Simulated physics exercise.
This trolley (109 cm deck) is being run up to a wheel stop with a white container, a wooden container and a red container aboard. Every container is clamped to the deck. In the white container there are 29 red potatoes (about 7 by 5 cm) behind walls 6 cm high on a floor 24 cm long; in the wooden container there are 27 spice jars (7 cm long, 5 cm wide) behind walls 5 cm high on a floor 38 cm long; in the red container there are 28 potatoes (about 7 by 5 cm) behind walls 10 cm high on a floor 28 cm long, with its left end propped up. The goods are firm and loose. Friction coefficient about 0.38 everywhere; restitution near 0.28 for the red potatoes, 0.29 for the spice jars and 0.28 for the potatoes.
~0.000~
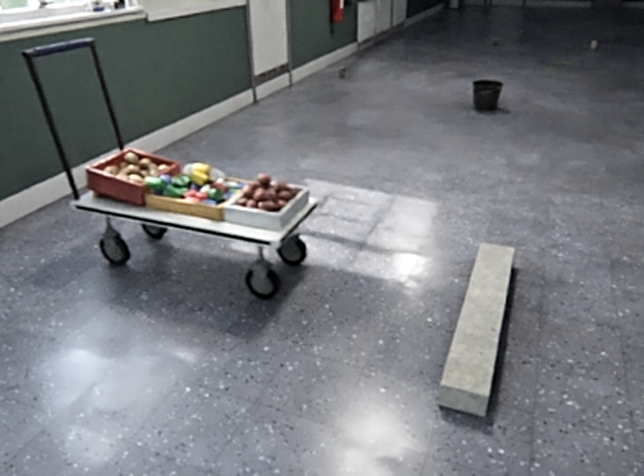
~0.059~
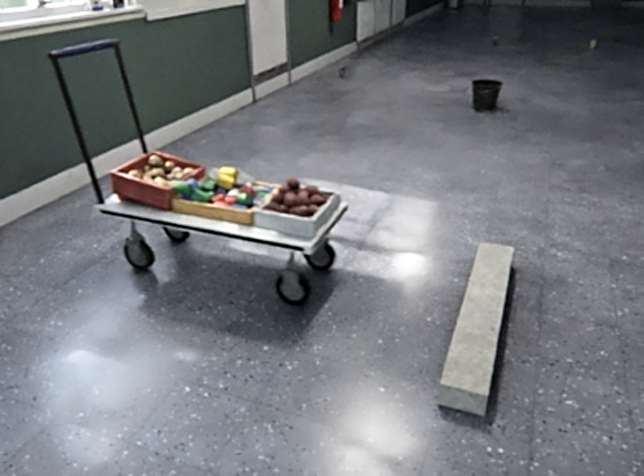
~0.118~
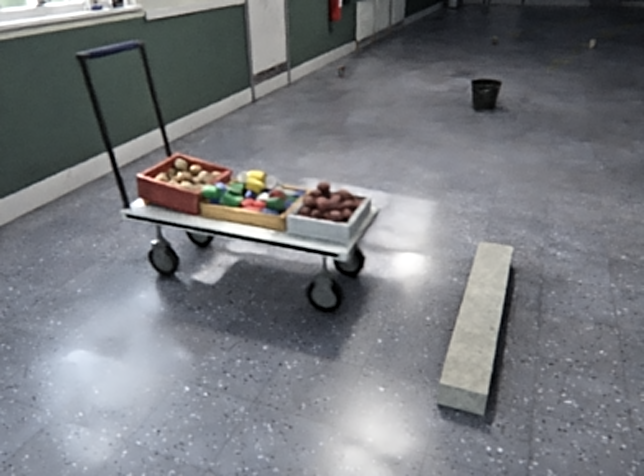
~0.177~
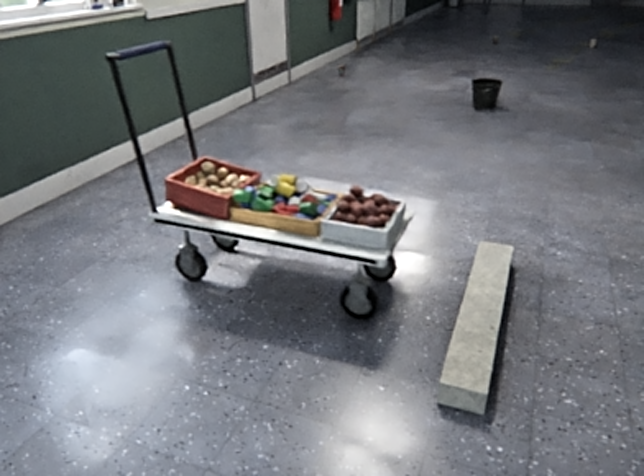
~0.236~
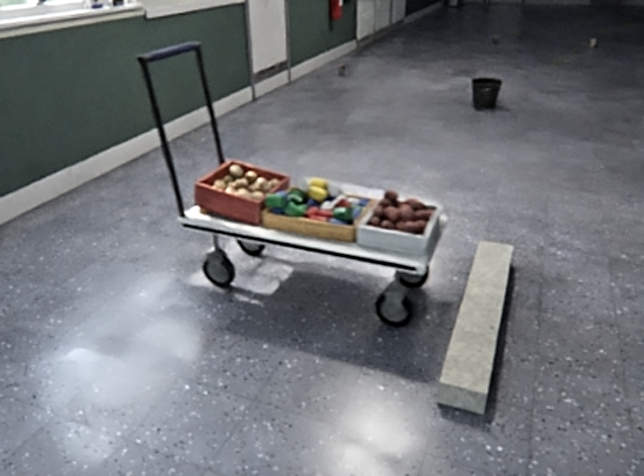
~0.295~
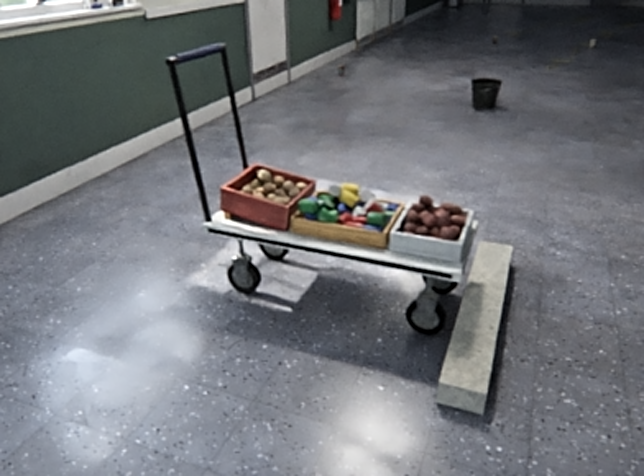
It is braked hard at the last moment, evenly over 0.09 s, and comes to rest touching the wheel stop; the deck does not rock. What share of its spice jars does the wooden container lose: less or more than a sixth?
Out of the wooden container go over a sixth of the spice jars.
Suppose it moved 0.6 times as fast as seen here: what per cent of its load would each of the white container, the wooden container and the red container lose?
Then white container 10, wooden container 10, red container 0 per cent.
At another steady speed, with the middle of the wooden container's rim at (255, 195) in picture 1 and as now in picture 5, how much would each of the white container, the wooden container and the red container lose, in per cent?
In that case white container 0, wooden container 10, red container 0 per cent.
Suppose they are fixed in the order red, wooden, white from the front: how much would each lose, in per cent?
Then white container 20, wooden container 10, red container 0 per cent.
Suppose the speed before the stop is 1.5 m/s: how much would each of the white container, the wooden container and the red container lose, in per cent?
In that case white container 0, wooden container 0, red container 0 per cent.
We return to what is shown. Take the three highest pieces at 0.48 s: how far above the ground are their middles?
Some 52 cm up.
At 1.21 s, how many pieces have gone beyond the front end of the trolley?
About 8.
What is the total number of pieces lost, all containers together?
Roughly 12 in all.
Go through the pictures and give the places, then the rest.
In the first frame (we follow the rim corner now nearest the camera), wooden container at (218, 207); red container at (139, 184); 78 cm still to roll; nothing out yet.
The second frame shows wooden container at (248, 211); red container at (166, 188); 63 cm still to roll.
The third frame shows wooden container at (280, 216); red container at (195, 192); 48 cm still to roll.
The fourth frame shows wooden container at (315, 221); red container at (226, 197); 32 cm still to roll.
The fifth frame shows wooden container at (351, 227); red container at (257, 201); 17 cm still to roll.
The sixth frame shows wooden container at (383, 233); red container at (286, 206); stopping; nothing out yet.
After 0.36 s, 1 of 29 out of the white container, 1 of 27 out of the wooden container and 0 of 28 out of the red container.
After 0.48 s, 6 of 29 out of the white container, 7 of 27 out of the wooden container and 0 of 28 out of the red container.
After 0.71 s, 6 of 29 out of the white container, 8 of 27 out of the wooden container and 0 of 28 out of the red container.
Final count (at 1.21 s), 6 of 29 out of the white container, 7 of 27 out of the wooden container and 0 of 28 out of the red container. Asked share, 7 of 27, 26 per cent.
